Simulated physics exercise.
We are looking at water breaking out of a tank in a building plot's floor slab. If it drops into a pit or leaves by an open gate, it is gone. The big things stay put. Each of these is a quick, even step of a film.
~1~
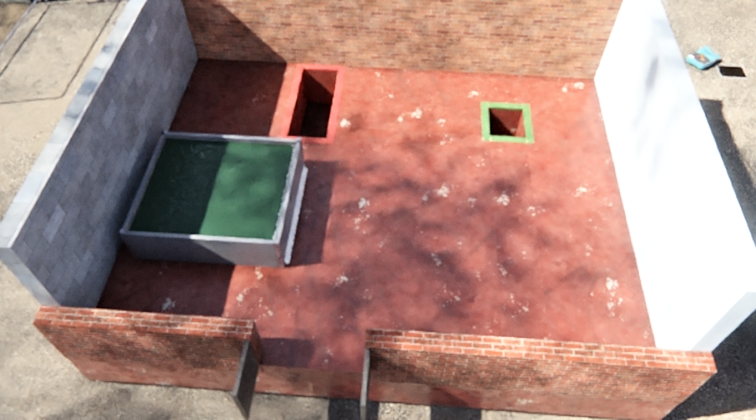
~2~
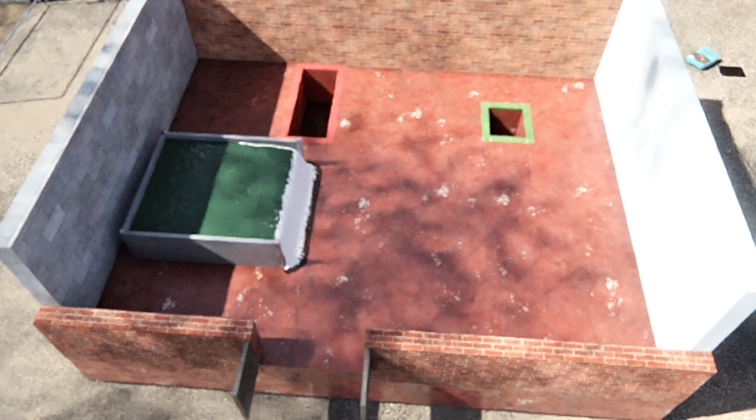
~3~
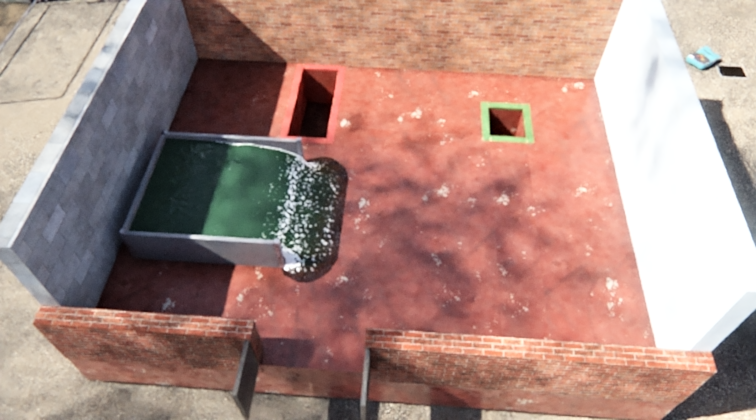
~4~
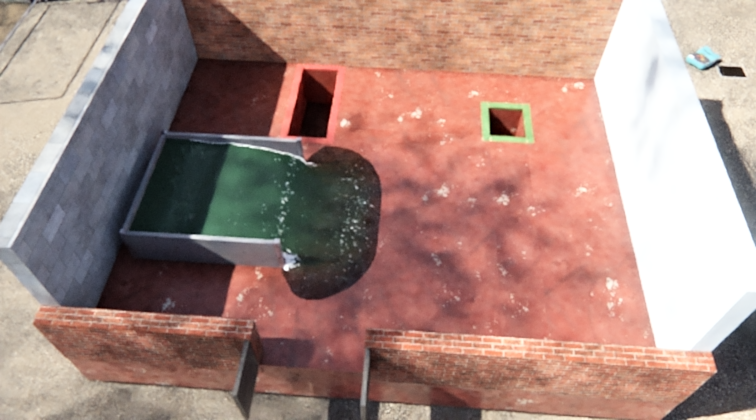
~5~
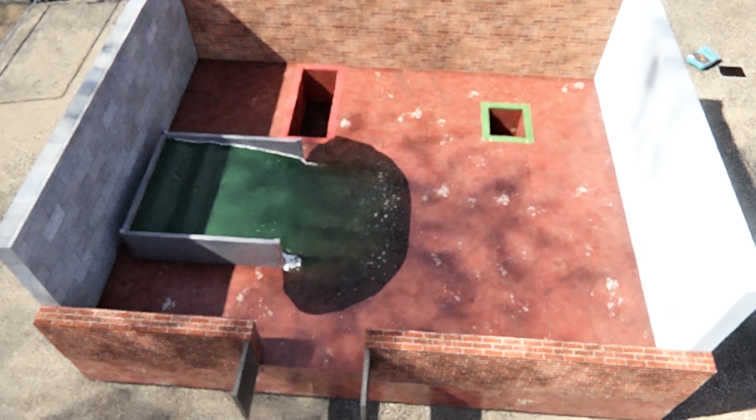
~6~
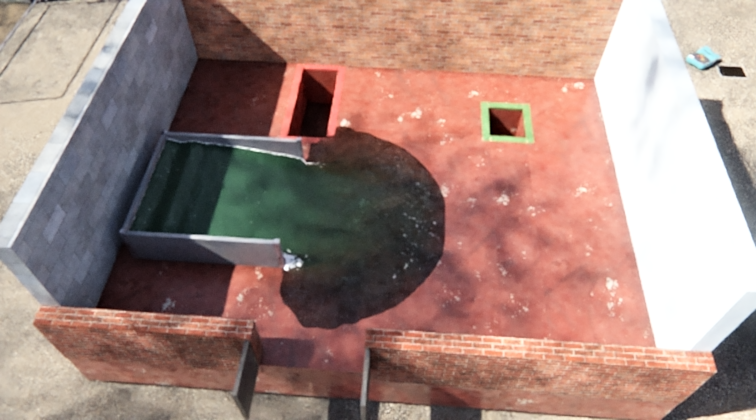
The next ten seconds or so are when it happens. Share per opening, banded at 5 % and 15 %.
Gate - under 5 %, red pit - 5 to 15 %, green pit - over 15 %.
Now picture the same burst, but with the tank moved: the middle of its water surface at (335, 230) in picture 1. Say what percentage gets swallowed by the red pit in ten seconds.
Share for the red pit - 14 in a hundred.
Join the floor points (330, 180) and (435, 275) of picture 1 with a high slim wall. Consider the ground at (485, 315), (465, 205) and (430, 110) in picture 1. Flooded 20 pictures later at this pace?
Swamped, untouched, swamped.
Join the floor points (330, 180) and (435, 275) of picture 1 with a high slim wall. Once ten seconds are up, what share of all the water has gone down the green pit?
Roughly 12 per cent ends up in the green pit.
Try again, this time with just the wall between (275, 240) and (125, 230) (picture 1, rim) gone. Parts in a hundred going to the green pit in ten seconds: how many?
In percent, green takes 2.
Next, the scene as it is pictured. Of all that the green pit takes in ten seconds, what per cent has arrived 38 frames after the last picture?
By my reckoning, 45 percent.
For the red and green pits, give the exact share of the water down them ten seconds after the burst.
I'd say near 6 %, and near 24 %.
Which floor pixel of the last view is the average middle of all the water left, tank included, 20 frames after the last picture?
My guess is about (454, 223).
A moment on, water covers 35 % of the floor; the gate 0 %, the red pit 0 %, the green pit 0 %.
Next, water covers 55 % of the floor; the gate 0 %, the red pit 0 %, the green pit 1 %.
Then, water covers 60 % of the floor; the gate 1 %, the red pit 0 %, the green pit 4 %.
Later, water covers 65 % of the floor; the gate 1 %, the red pit 0 %, the green pit 11 %.
In the end, water covers 80 % of the floor; the gate 3 %, the red pit 7 %, the green pit 24 %.
